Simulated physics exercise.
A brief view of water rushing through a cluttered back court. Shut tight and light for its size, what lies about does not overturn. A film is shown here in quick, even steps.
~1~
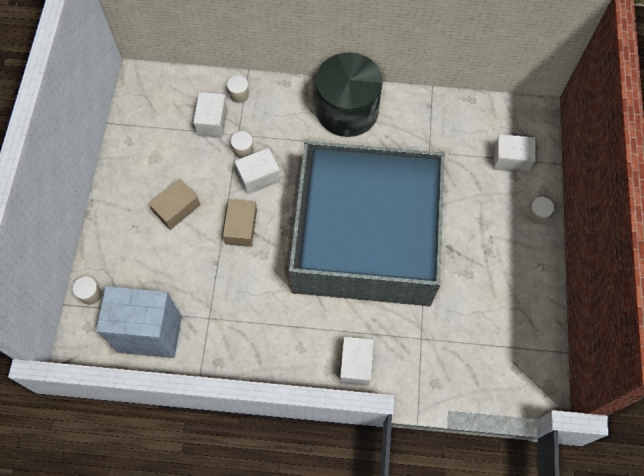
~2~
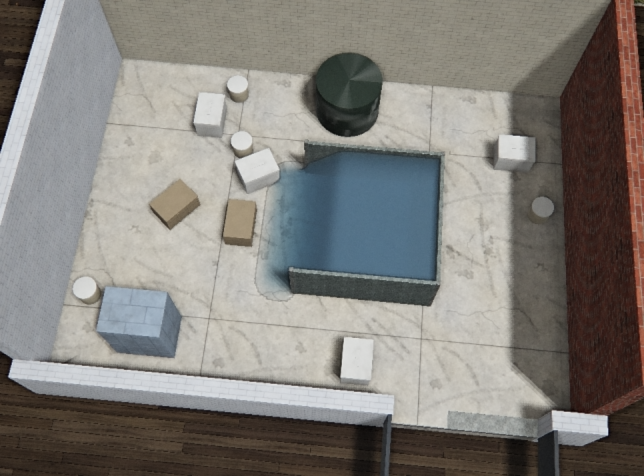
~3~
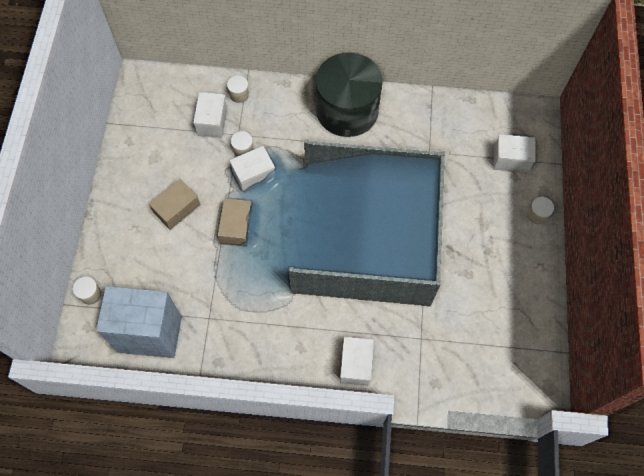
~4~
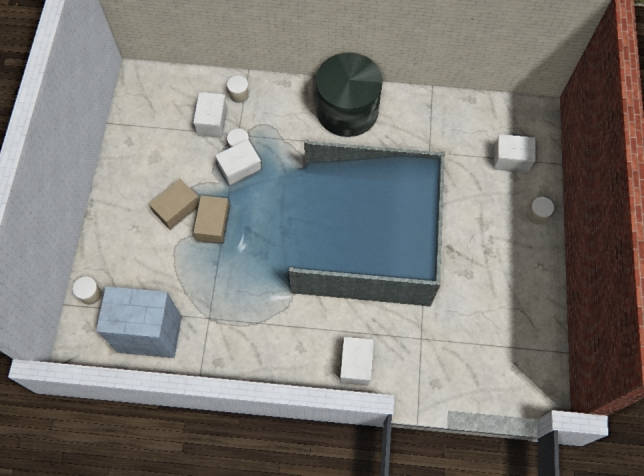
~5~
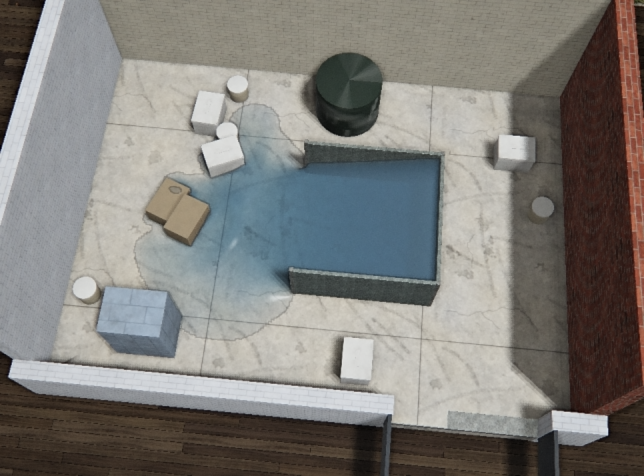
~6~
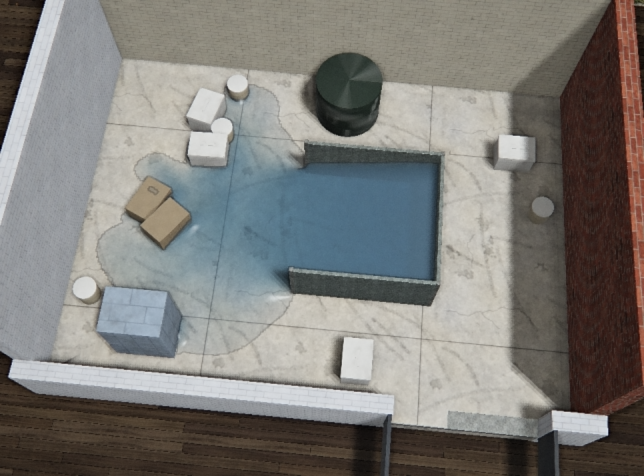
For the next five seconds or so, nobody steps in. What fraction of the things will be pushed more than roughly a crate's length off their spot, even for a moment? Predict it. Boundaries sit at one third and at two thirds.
High band.
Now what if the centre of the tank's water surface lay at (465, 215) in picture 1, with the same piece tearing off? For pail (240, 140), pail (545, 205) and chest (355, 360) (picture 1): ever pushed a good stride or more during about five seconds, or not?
Well, in order they come out as moved that far, stayed within it and stayed within it.
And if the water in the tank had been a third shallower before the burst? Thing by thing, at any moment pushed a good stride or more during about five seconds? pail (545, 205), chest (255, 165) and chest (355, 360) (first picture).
Note, in sequence: Within that / past that mark / within that.
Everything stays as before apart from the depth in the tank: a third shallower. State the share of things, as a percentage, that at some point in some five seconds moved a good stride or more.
Roughly 70 %.
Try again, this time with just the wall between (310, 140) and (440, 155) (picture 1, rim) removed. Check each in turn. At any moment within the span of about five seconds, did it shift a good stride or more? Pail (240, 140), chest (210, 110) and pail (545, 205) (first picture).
Well, in order they come out as over the mark, over the mark and over the mark.
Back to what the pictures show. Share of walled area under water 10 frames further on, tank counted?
Estimate: 55 %.
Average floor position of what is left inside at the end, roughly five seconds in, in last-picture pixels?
Roughly at (319, 190) in the last view.
A moment on, 4 of 10 are well off their spots; 2 afloat.
Next, 7 of 10 are well off their spots; 7 afloat.
Later, 7 of 10 are well off their spots; 7 afloat.
In the end, 8 of 10 are well off their spots, and 8 have been at some point; 7 afloat.
